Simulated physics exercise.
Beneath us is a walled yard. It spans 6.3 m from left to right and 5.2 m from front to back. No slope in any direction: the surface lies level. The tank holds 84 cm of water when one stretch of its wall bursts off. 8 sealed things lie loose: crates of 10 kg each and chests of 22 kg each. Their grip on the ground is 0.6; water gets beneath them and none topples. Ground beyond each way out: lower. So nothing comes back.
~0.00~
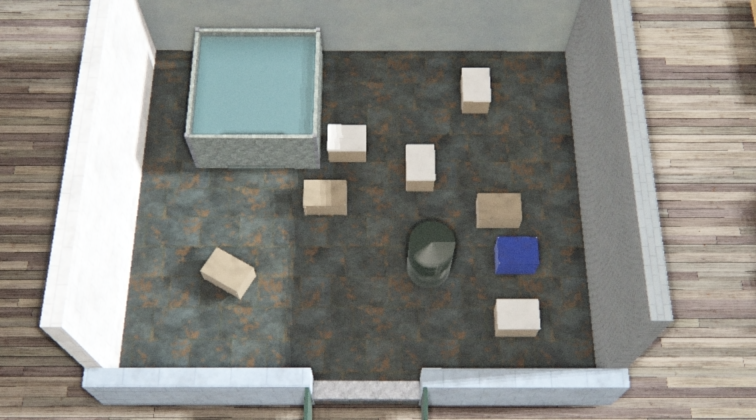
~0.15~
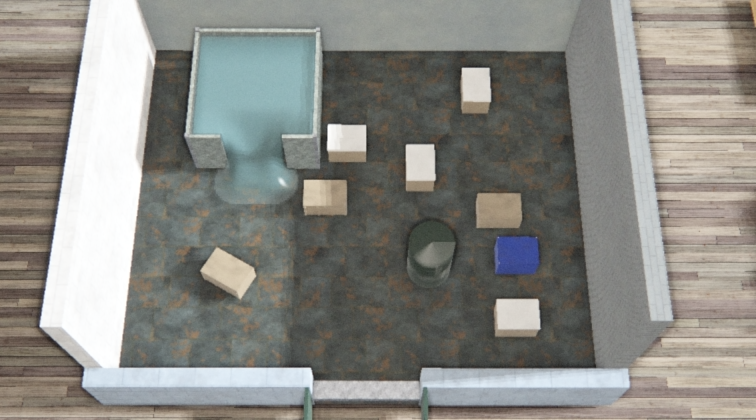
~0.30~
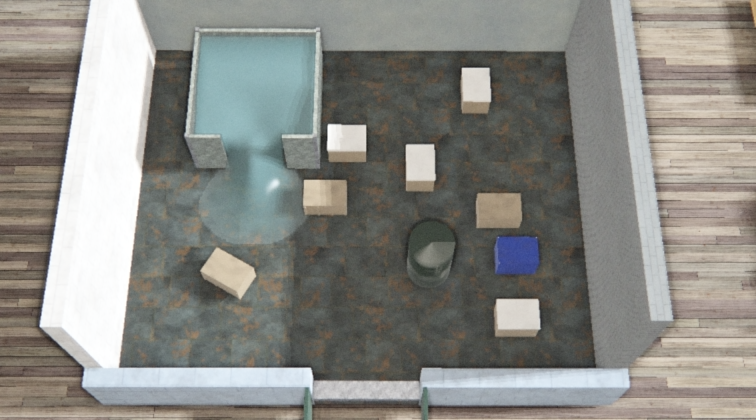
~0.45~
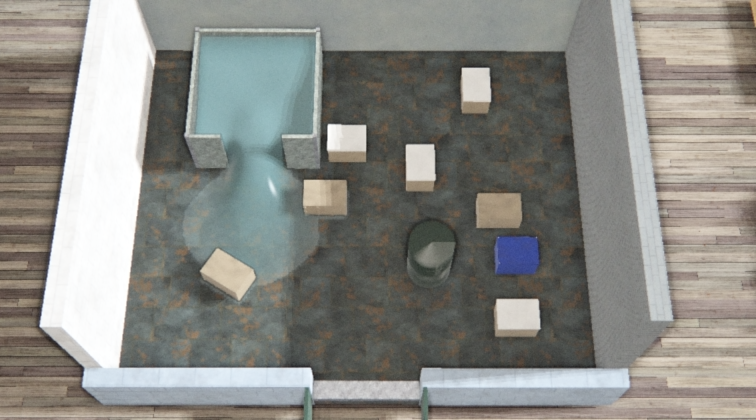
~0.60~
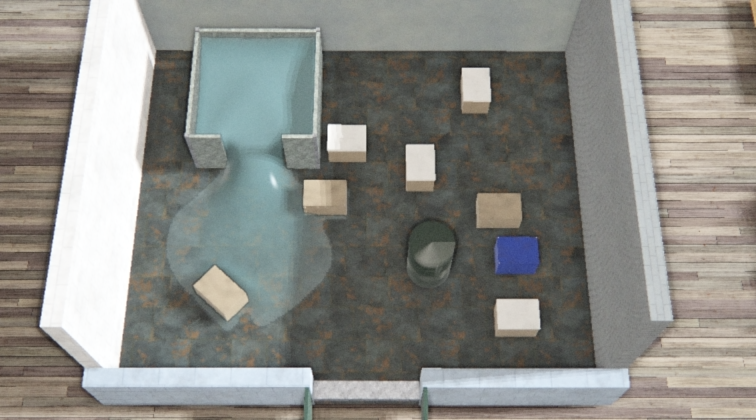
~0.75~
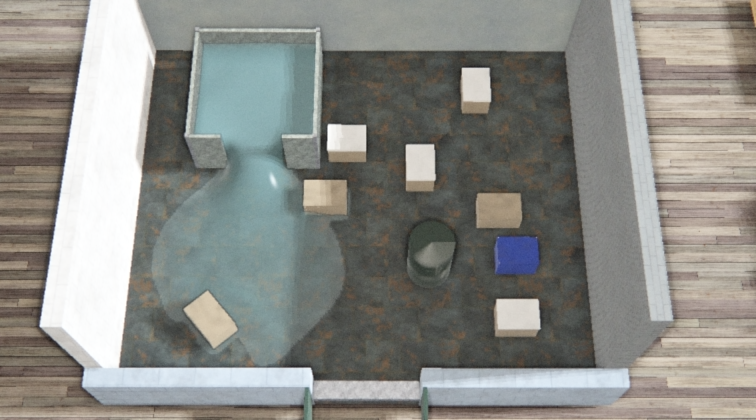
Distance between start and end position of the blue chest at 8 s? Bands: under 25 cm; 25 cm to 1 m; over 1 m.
Almost still.
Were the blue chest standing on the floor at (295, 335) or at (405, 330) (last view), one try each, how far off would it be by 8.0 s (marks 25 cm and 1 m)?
I'd say it lands far off on the first try and it lands far off on the second.
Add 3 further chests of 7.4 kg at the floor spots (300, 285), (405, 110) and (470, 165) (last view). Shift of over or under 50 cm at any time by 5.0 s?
Spot by spot, in turn: Exceeds it, falls short, falls short.
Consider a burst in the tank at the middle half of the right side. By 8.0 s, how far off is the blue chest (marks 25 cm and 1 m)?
After that, the blue chest is washed away.
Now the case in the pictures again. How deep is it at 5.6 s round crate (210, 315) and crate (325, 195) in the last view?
Some 14 cm at the first, some 1 cm at the second.
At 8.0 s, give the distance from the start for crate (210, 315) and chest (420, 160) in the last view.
First 40 cm, then 0 cm.
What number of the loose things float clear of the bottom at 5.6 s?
Then: 1.
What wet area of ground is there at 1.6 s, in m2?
Roughly 14 m2 of it is wet.
After 1.6 s the blue chest is near (518, 251), 0.0 m from its start, aground; 0 of 8 are out; 1 afloat.
After 3.6 s the blue chest is near (518, 251), 0.0 m from its start, aground; 0 of 8 are out; 1 afloat.
After 5.6 s the blue chest is near (518, 250), 0.0 m from its start, aground; 0 of 8 are out; 1 afloat.
After 8.0 s the blue chest is near (517, 247), 0.0 m from its start, aground; 0 of 8 are out; 1 afloat.
